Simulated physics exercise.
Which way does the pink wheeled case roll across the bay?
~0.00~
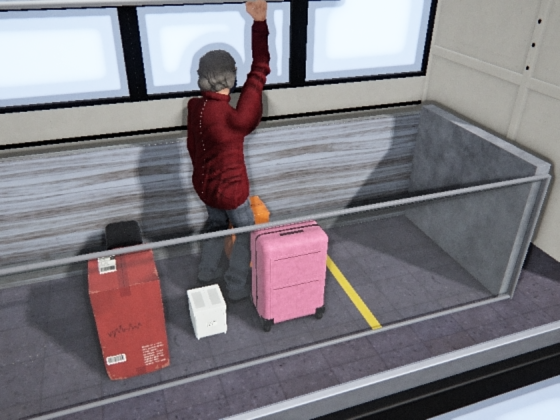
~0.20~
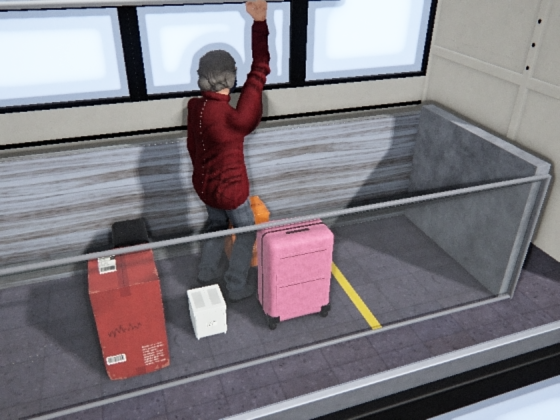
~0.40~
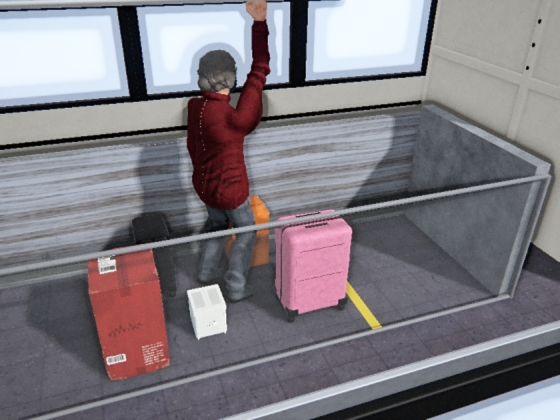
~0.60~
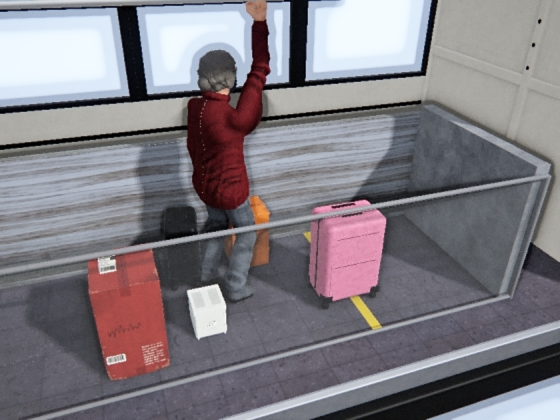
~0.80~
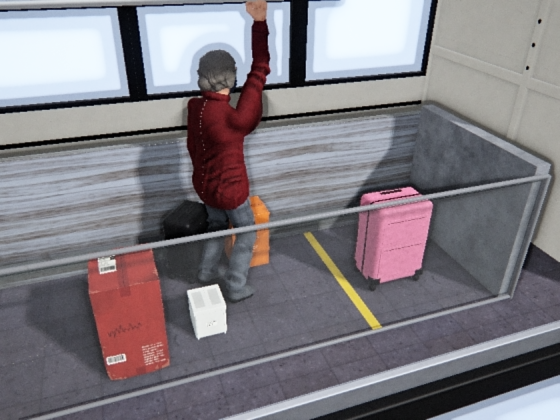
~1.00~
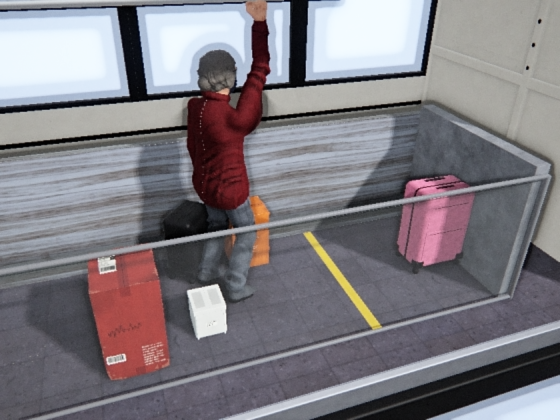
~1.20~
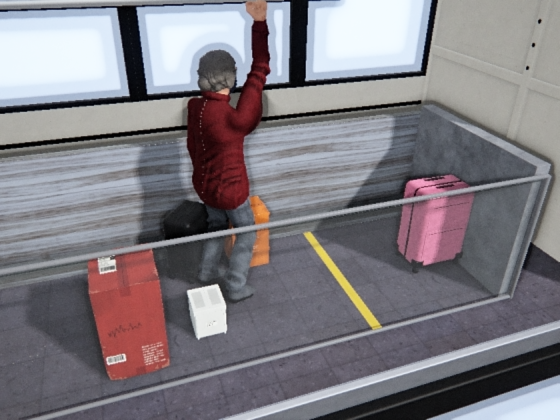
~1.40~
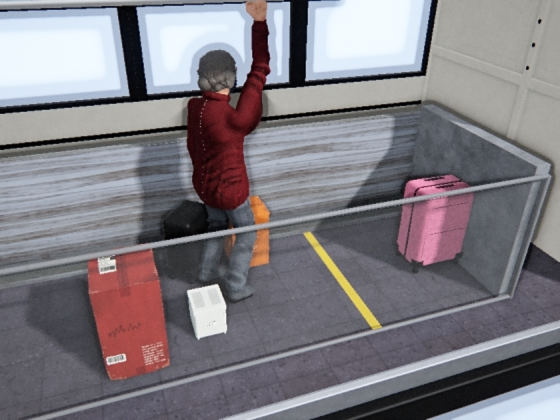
It rolls to the right, away from the traveller and towards the right-hand end of the bay.
A pink wheeled case stands upright behind a glass panel, beside a traveller in a dark red top who faces away with one arm raised. It starts rolling right, slowly at first, while a smaller black case shifts right from behind a tall red bag. The black case comes to rest by the traveller's legs, well short of the yellow floor line. The pink case keeps rolling, crosses the line and drifts towards the far right corner. It stops there, still upright, while the red bag, white tub and orange pack stay where they were, short of the line.
